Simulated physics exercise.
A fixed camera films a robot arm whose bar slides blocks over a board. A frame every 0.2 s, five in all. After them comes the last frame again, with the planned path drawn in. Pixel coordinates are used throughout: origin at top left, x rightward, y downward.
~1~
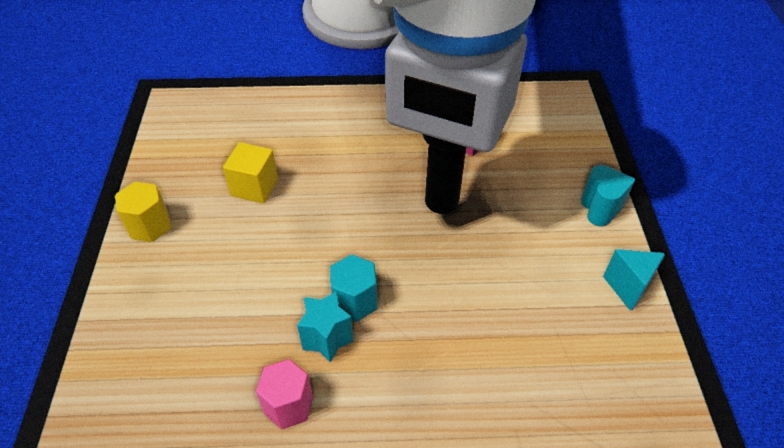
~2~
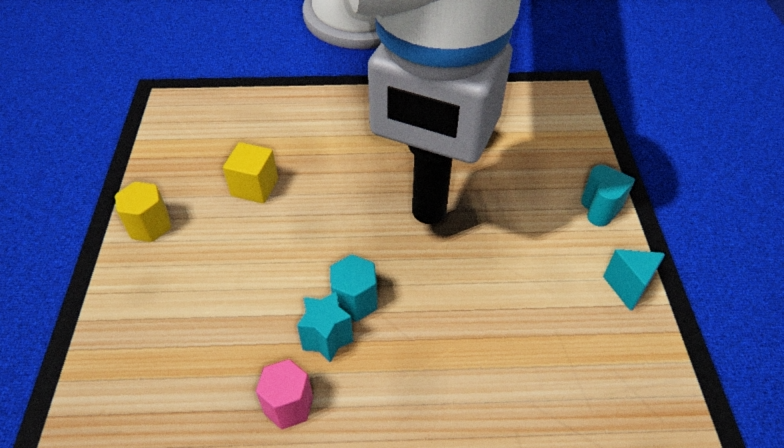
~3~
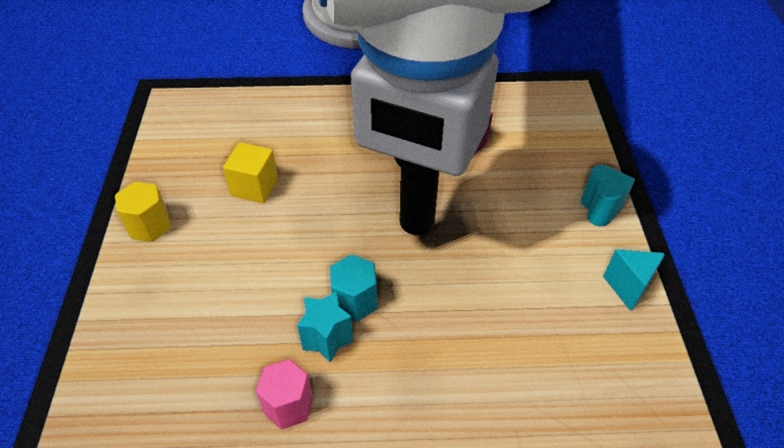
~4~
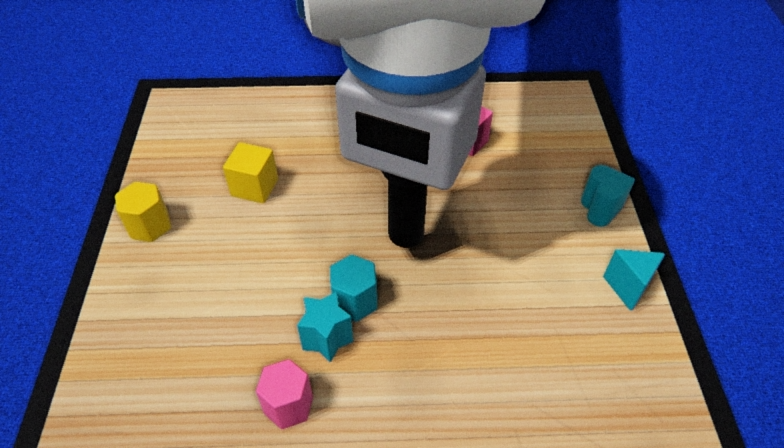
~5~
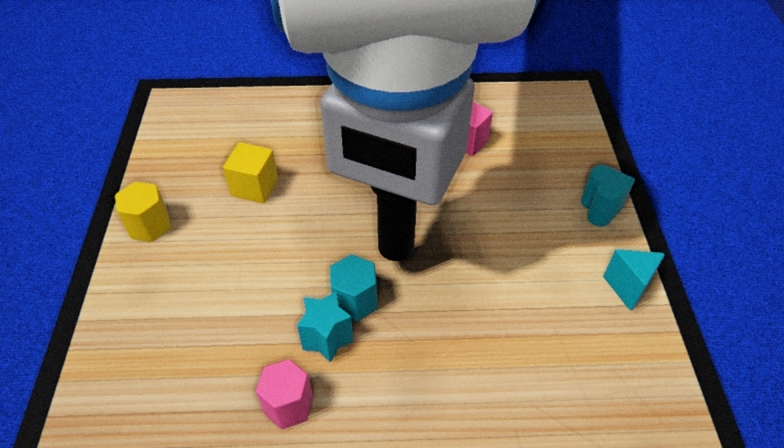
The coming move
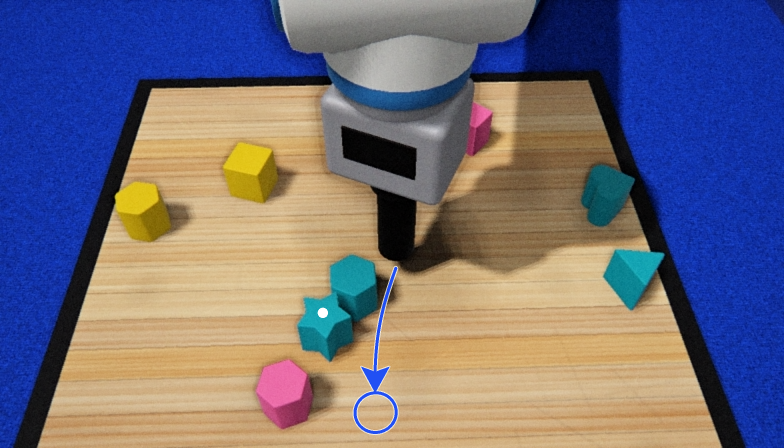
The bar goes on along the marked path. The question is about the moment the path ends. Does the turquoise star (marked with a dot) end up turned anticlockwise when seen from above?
Yes.
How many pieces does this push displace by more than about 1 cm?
It displaces two.
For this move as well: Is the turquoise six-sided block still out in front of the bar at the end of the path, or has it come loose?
Beside or behind.
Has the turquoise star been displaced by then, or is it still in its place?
By the end it has moved.
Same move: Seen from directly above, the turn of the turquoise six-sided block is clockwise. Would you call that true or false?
True
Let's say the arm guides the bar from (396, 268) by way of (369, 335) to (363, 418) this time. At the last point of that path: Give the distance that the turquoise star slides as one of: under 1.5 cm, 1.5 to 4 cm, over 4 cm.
The answer is 1.5 to 4 cm.
Path on the board, from (396, 268) by way of (378, 333) to (376, 412); the dot is on the turquoise star.
The first path, step by step. One third of the way, bar at (382, 291); turquoise star at (309, 316), turned 30° anticlockwise; turquoise six-sided block at (338, 286), turned 45° clockwise.
Two thirds of the way, bar at (375, 340); turquoise star at (303, 322), turned 20° anticlockwise; turquoise six-sided block at (337, 293), turned 75° clockwise.
At the end, bar at (375, 395); pink six-sided block in place; turquoise star at (303, 322), turned 20° anticlockwise; turquoise six-sided block at (337, 293), turned 75° clockwise.
